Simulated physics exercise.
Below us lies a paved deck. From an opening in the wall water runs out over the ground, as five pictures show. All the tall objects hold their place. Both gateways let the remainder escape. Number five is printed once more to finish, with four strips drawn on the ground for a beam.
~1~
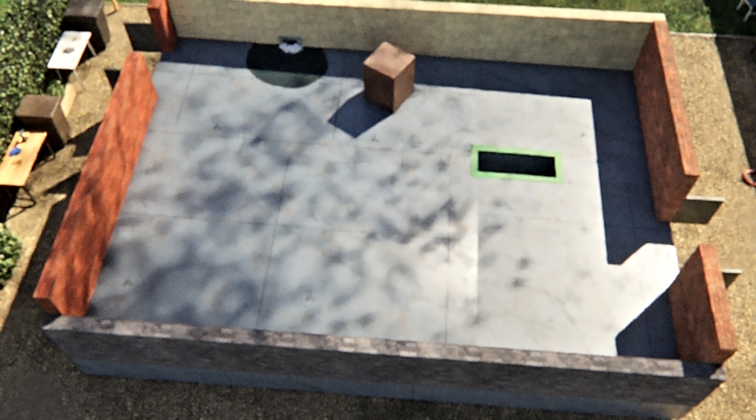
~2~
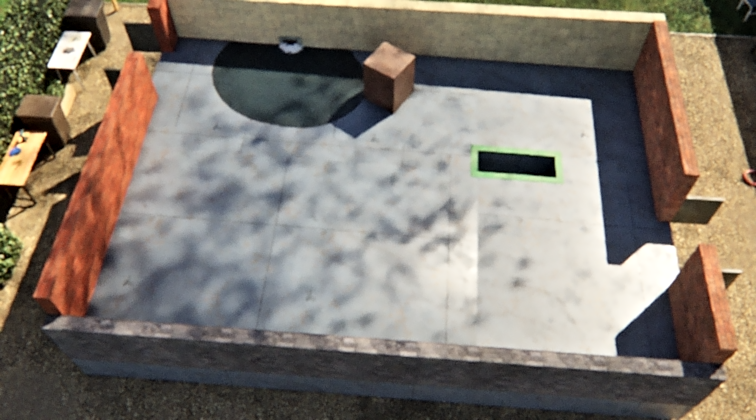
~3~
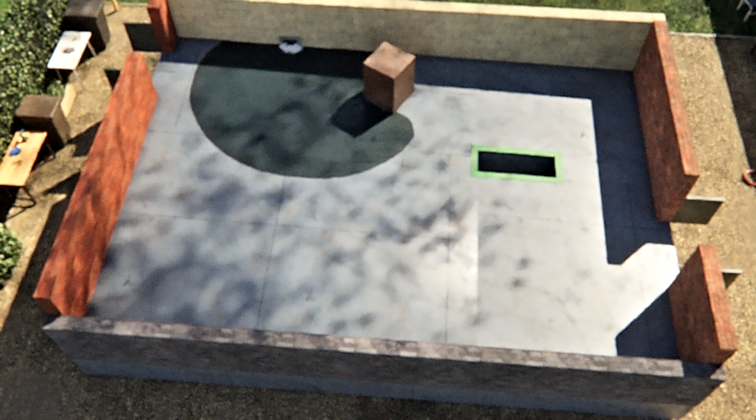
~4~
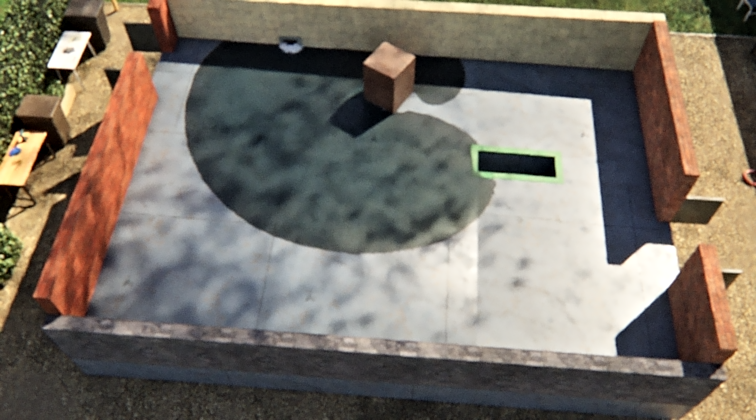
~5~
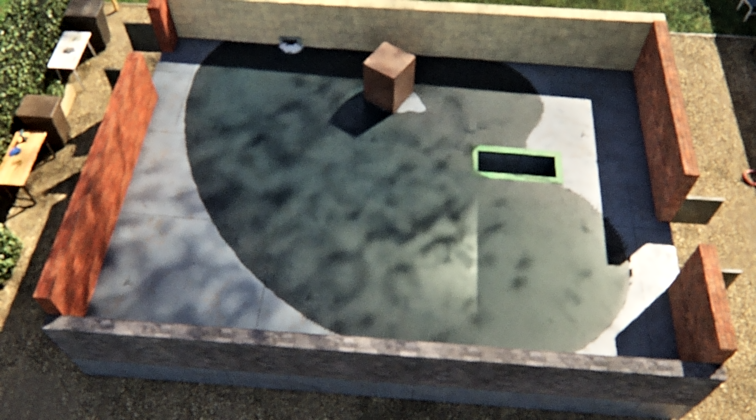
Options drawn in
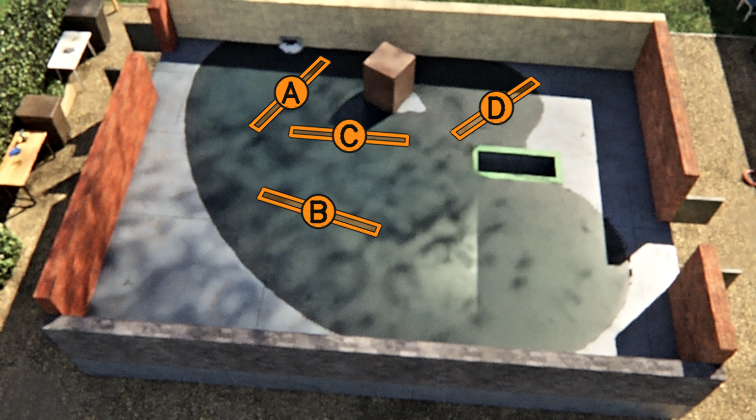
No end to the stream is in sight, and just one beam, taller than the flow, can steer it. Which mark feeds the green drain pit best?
Best: C.
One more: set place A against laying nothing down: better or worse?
Worse.
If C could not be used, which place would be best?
Here it is place B.
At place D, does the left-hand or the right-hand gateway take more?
More leaves on the right.
In orange, A from (254, 127) to (324, 60); B from (261, 193) to (377, 230); C from (291, 131) to (407, 140); D from (456, 135) to (534, 81).
Choosing A, about 6 % of the stream goes into the green drain pit, about 90 % out by the gates.
Choosing B, about 13 % of the stream goes into the green drain pit, about 85 % out by the gates.
Choosing C, about 22 % of the stream goes into the green drain pit, about 75 % out by the gates.
Choosing D, about 9 % of the stream goes into the green drain pit, about 88 % out by the gates.
